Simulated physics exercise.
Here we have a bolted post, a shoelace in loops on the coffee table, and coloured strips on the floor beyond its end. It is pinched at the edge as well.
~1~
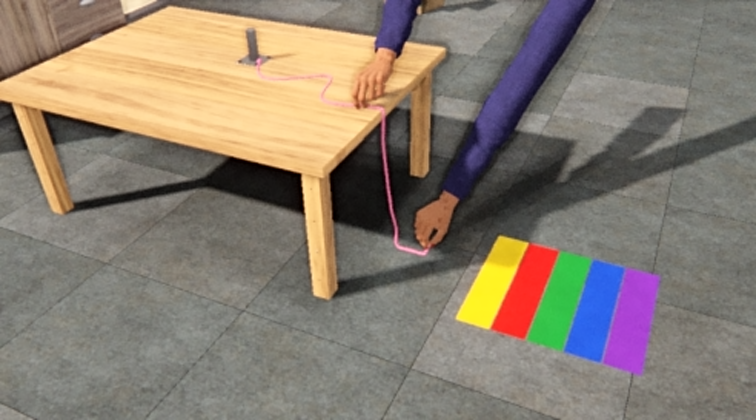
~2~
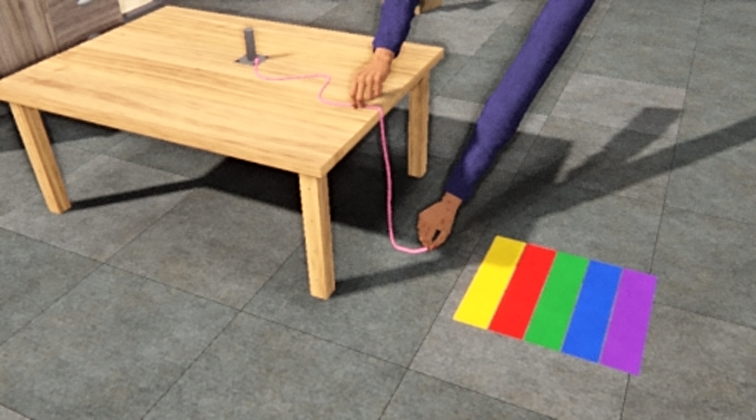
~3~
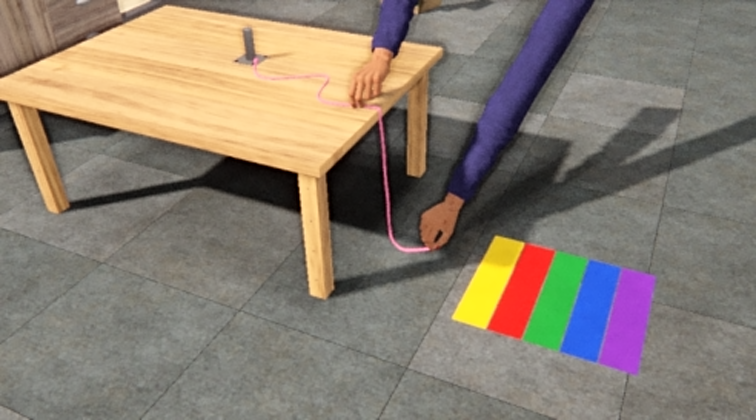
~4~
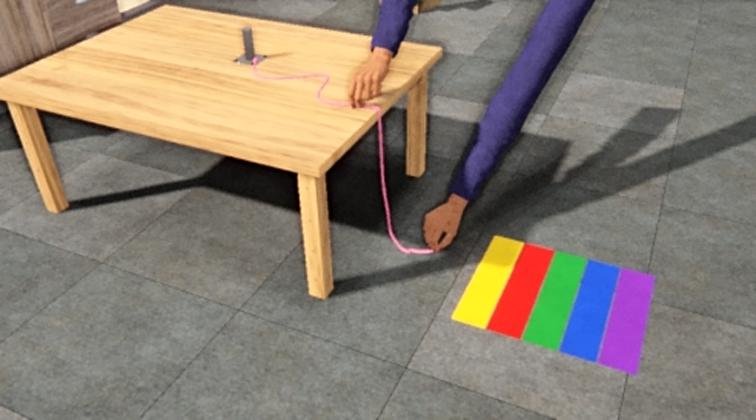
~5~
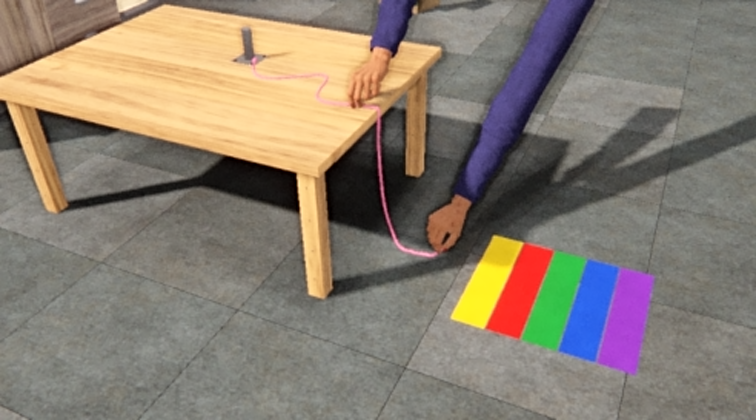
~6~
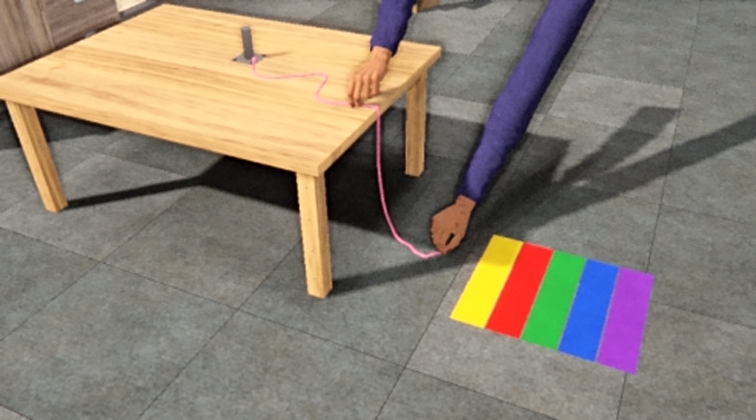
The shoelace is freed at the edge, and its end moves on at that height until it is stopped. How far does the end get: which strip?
It gets as far as the blue strip.
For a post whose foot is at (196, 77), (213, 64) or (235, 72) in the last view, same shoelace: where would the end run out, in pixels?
Near (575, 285), (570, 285) and (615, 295).
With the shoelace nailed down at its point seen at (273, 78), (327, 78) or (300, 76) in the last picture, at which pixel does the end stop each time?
The places are (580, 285), (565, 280) and (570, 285).
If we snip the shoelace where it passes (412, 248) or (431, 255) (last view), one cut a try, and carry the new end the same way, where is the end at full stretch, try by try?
In that order: (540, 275) and (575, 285).
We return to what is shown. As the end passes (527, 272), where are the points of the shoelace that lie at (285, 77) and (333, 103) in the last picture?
At (310, 74), then (392, 117).
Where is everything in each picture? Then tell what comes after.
In the first frame, end (429, 246); yellow (481, 307); red (515, 317); green (551, 327); blue (588, 338); purple (626, 350).
In the second frame, end (432, 247); shoelace through (257, 73) (313, 76) (320, 98) (381, 114) (389, 182) (392, 237).
In the third frame, end (434, 248).
In the fourth frame, end (438, 249); shoelace through (255, 72) (311, 76) (318, 98) (379, 114) (383, 181) (393, 237).
In the fifth frame, end (442, 250).
In the sixth frame, end (446, 250); shoelace through (254, 71) (310, 75) (317, 97) (378, 113) (380, 179) (396, 236).
Early on, end near (527, 272); over red.
Midway, end near (572, 285); over green.
At the end of the slack, end near (601, 292); over blue. The blue one.
